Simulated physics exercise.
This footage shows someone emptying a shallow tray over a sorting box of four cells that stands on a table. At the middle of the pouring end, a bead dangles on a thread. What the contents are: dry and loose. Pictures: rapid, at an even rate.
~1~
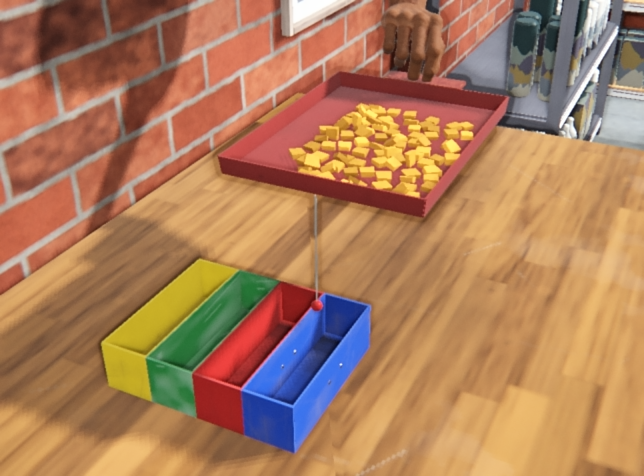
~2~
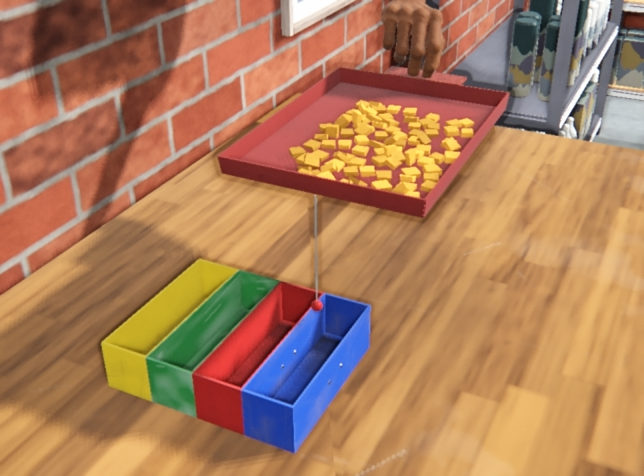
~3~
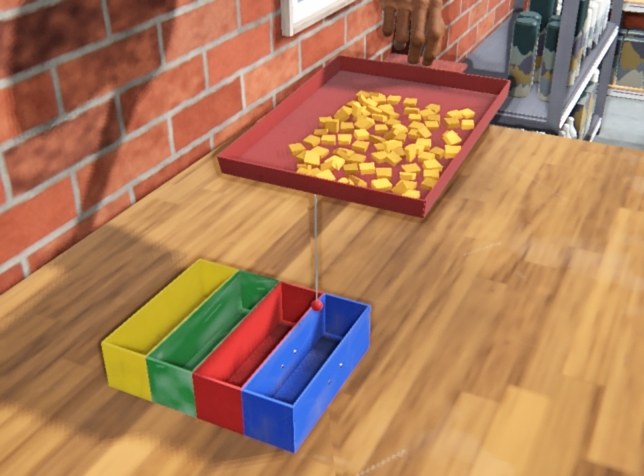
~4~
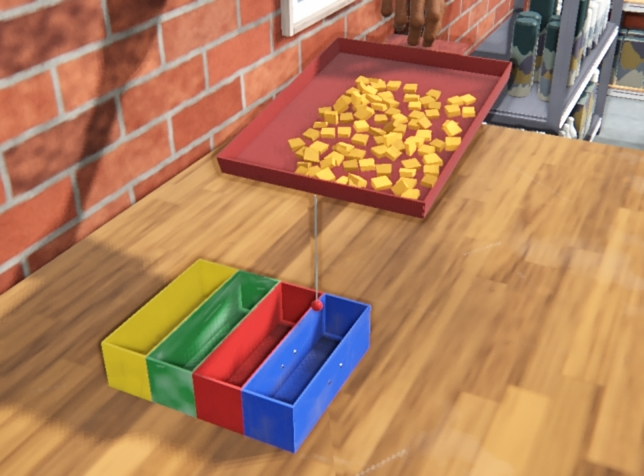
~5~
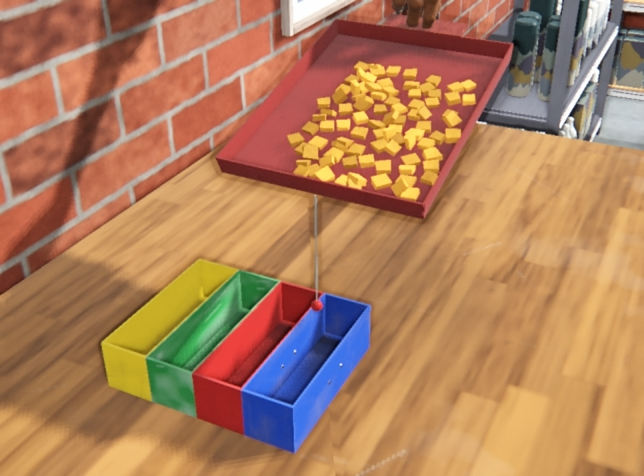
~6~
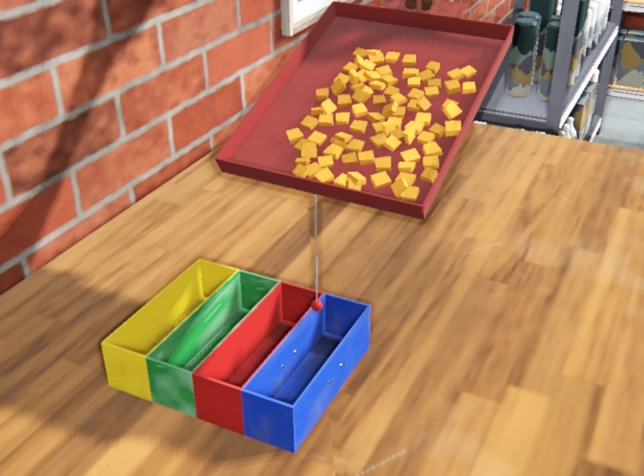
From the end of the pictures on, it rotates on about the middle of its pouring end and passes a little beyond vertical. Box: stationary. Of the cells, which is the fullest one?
The blue one.
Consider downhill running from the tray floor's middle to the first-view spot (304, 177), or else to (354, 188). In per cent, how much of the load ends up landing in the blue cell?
The first try gives close to 20 per cent, the second close to 30 per cent.
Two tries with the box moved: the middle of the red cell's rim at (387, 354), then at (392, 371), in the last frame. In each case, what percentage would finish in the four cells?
90 % for the first, 80 % for the second.
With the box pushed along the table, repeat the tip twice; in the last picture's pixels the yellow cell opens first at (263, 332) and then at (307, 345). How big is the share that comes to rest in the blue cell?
You'd get near 10 per cent and afterwards near 0 per cent.
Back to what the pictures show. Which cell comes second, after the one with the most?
That's the red one.
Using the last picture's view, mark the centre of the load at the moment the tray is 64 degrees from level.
Roughly (342, 151).
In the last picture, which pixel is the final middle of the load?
I'd say the middle ends up at about (305, 404).
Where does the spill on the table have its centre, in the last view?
It centres at roughly (370, 425).
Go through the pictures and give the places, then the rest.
The first frame shows corners of the pouring end at (221, 155) and (424, 198), level; middle of the load at (378, 147), small crackers; bead on its thread at (317, 306); yellow cell at (127, 367); green cell at (171, 383); red cell at (219, 399); blue cell at (268, 417).
The second frame shows corners of the pouring end at (221, 155) and (424, 198), level; middle of the load at (378, 145).
The third frame shows corners of the pouring end at (220, 155) and (424, 199), tipped barely, level across its low end; middle of the load at (378, 140).
The fourth frame shows corners of the pouring end at (219, 156) and (423, 201), tipped a little, level across its low end; middle of the load at (378, 133).
The fifth frame shows corners of the pouring end at (219, 156) and (423, 202), tipped a little, level across its low end; middle of the load at (377, 125).
The sixth frame shows corners of the pouring end at (218, 157) and (422, 204), tipped clearly, level across its low end; middle of the load at (376, 118); yellow cell at (127, 367); green cell at (171, 383); red cell at (219, 399); blue cell at (268, 417).
Soon, tray tipped steeply; all on the tray.
A while on, tray tipped past a quarter turn; most on the tray; a small part in the blue cell; a small part in the red cell; a small part falling or outside the box.
Towards the end, tray tipped past a quarter turn; about a third in the blue cell; about a quarter in the red cell; a small part in the green cell; about a third falling or outside the box.
Finally, tray tipped past a quarter turn; about a third in the blue cell; about a quarter in the red cell; a small part in the green cell; none in the yellow cell; about a third outside the box.
